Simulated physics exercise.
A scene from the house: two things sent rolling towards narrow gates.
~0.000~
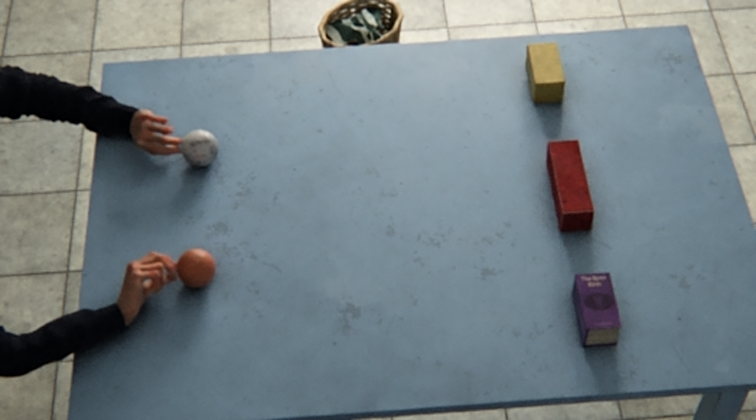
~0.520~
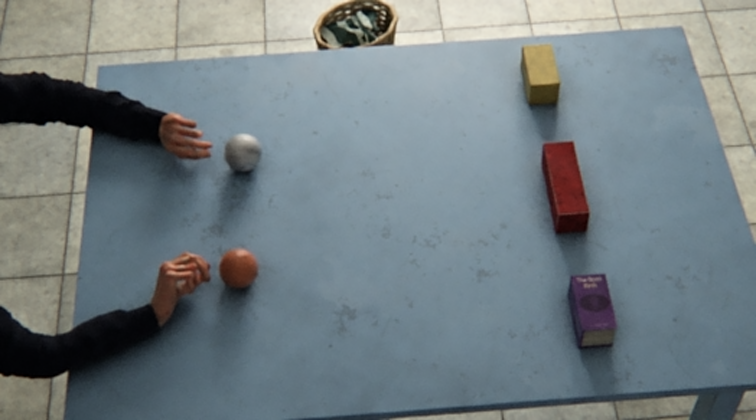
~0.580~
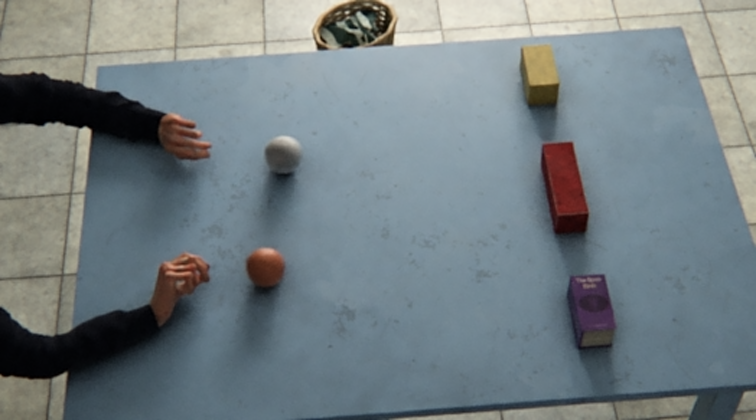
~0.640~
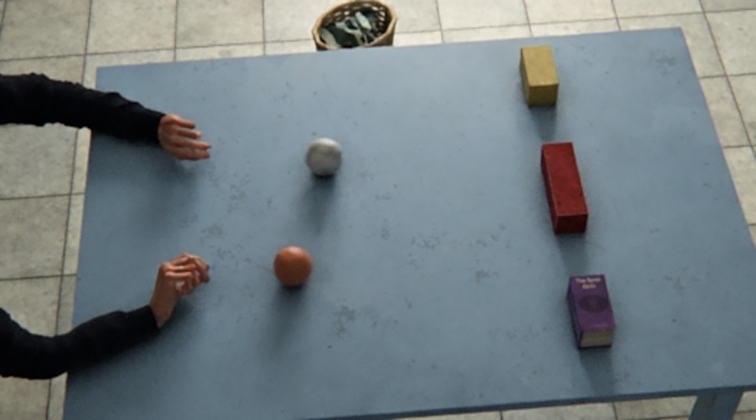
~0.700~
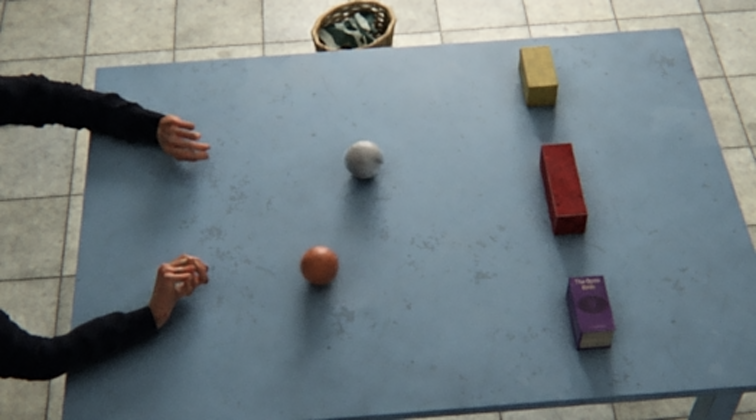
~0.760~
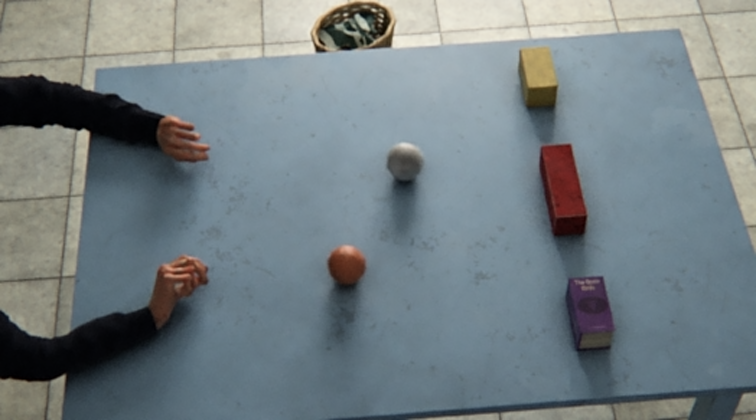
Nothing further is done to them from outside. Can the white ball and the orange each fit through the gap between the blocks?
As I see it, the white ball should strike one of the blocks; the orange should pass between two blocks.
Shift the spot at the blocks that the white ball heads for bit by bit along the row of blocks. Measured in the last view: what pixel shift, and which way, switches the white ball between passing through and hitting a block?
Close to 20 pixels in the upward direction.
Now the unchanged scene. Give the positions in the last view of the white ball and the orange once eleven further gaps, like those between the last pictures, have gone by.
Positions - white ball (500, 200), orange (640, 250).
Around 1.08 s, white ball coming back near (513, 176); orange heading on near (490, 257).
Around 1.56 s, white ball coming back near (500, 204); orange heading on near (695, 246).
Around 1.98 s, white ball coming back near (491, 224); orange heading on.
Finally (2.3 s), the white ball is stopped; the orange gets between the blocks.
